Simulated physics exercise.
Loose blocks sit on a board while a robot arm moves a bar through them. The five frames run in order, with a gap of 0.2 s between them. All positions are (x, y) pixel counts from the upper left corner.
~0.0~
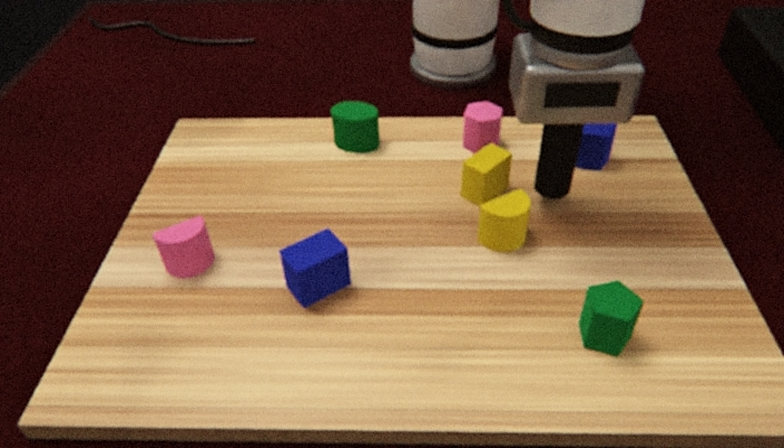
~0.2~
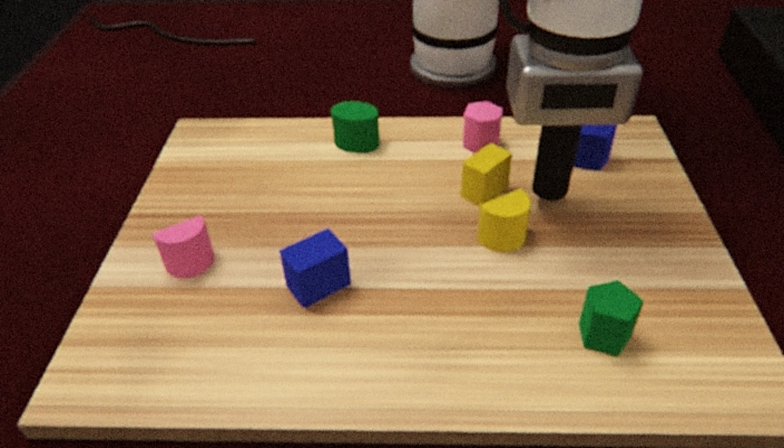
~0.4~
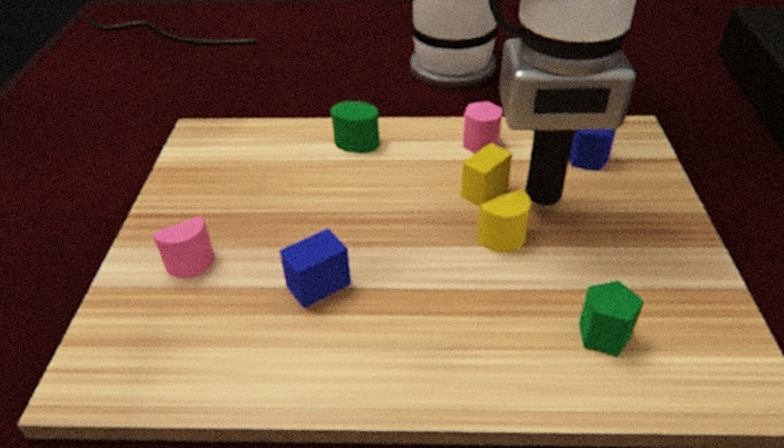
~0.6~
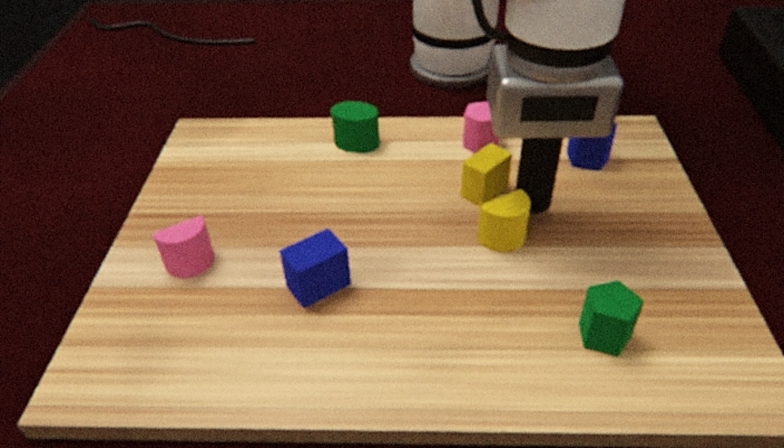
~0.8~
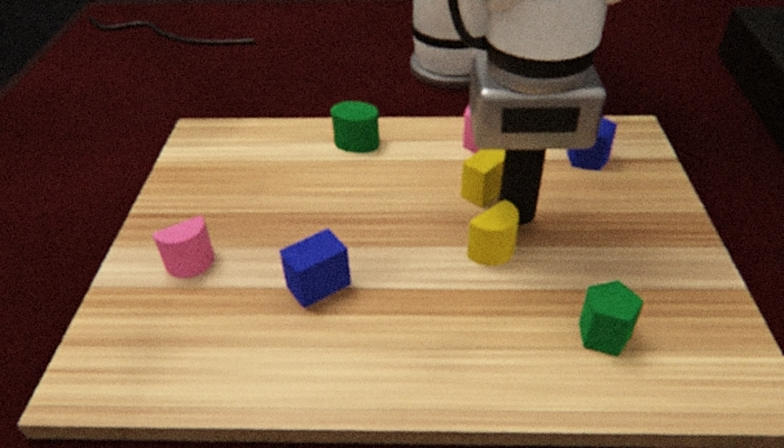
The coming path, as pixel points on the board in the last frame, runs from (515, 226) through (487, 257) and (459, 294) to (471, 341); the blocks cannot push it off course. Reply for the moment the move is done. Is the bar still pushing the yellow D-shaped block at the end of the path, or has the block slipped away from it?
Ahead to the end.
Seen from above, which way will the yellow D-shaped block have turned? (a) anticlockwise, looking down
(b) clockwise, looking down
My pick is a.
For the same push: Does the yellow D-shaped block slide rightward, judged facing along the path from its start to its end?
In short: No.
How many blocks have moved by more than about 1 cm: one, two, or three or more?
It's going to be one.
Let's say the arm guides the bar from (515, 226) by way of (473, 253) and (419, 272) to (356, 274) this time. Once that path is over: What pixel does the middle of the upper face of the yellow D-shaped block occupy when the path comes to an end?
I'd expect the centre of its top face to be at (465, 259).
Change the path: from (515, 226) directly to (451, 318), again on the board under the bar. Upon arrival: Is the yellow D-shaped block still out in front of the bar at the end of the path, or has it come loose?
Still in front.
On the path given first. One third of the way, bar at (488, 245); yellow D-shaped block at (477, 253), turned 25° anticlockwise.
Two thirds of the way, bar at (460, 282); yellow D-shaped block at (468, 293), turned 65° anticlockwise.
At the end, bar at (472, 329); yellow rectangle not moved; yellow D-shaped block at (490, 345), turned 85° anticlockwise.
